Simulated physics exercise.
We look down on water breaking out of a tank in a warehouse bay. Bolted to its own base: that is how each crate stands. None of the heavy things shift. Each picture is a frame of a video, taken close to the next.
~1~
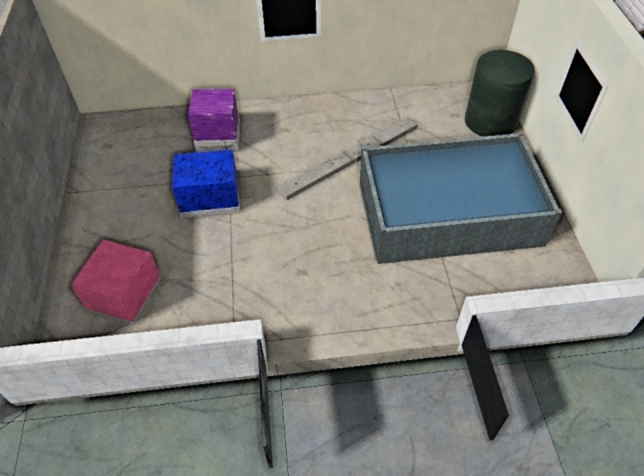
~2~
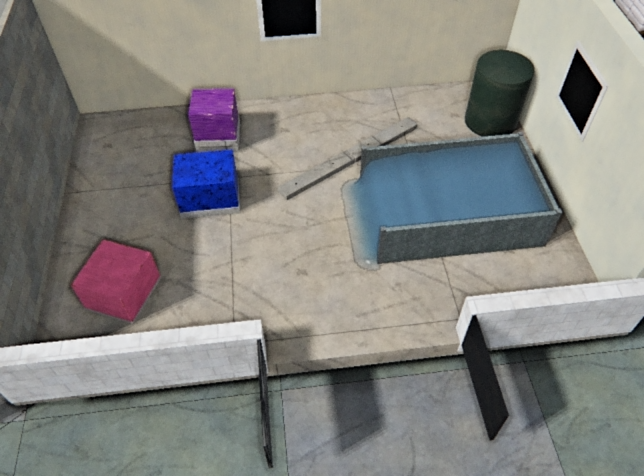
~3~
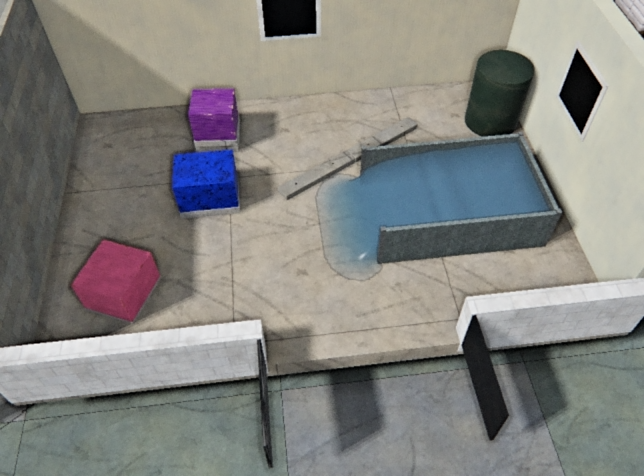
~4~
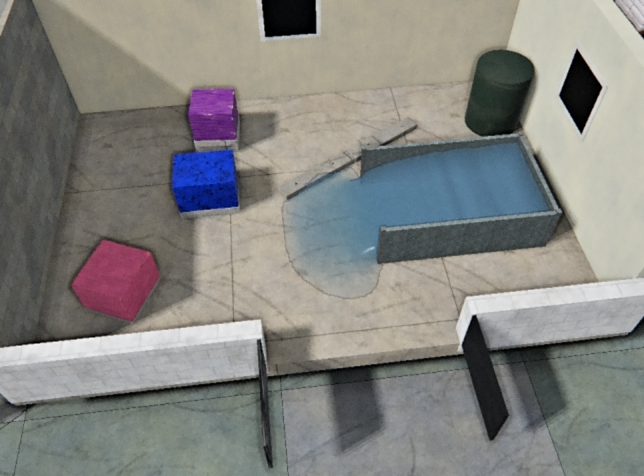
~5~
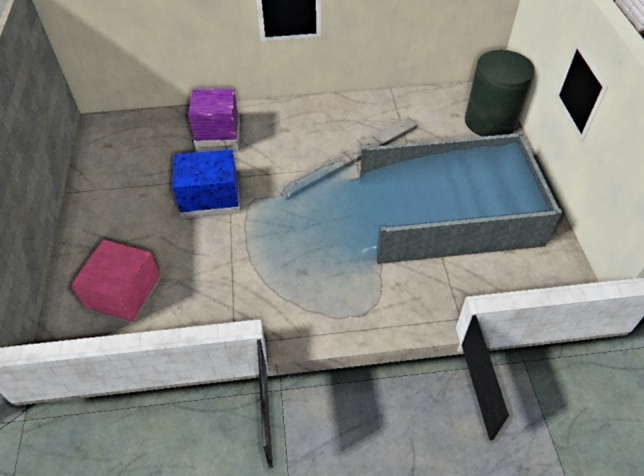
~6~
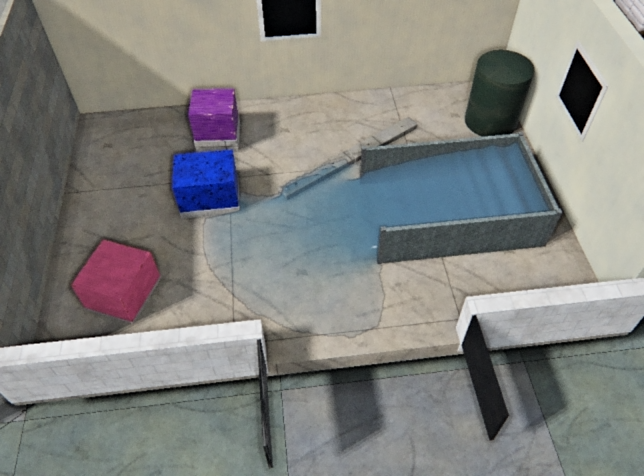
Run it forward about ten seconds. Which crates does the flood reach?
Outcome: The blue crate is not protected by its plinth; the purple crate is protected by its plinth; the pink crate is not protected by its plinth.
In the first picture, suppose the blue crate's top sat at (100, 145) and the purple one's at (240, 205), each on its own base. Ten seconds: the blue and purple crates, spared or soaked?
Reading - blue crate: Flooded, purple crate: Flooded.
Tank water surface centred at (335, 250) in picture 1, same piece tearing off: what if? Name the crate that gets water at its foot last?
I'd go with the one in purple.
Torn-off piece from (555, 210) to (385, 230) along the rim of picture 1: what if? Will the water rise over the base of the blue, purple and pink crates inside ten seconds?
Result: Blue crate is left untouched, purple crate is left untouched, pink crate gets overtopped.
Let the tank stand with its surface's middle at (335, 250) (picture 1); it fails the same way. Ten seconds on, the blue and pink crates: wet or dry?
Blue flooded, pink flooded.
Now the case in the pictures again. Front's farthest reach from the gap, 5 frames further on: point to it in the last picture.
The wet point farthest out is around (58, 230).
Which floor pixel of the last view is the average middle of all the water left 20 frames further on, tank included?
Centre point: Around (241, 235).
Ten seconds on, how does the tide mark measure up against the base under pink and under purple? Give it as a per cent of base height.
Roughly 740 per cent for the first, 60 per cent for the second.
A moment on, water covers 35 % of the floor; the blue crate water round its plinth, the purple crate water round its plinth, the pink crate water round its plinth.
Next, water covers 45 % of the floor; the blue crate water round its plinth, the purple crate water round its plinth, the pink crate water round its plinth.
Then, water covers 60 % of the floor; the blue crate water round its plinth, the purple crate water round its plinth, the pink crate water round its plinth.
Later, water covers 80 % of the floor; the blue crate water round its plinth, the purple crate water round its plinth, the pink crate water round its plinth.
In the end, water covers 95 % of the floor; the blue crate was topped, the purple crate stayed above the water, the pink crate was topped.
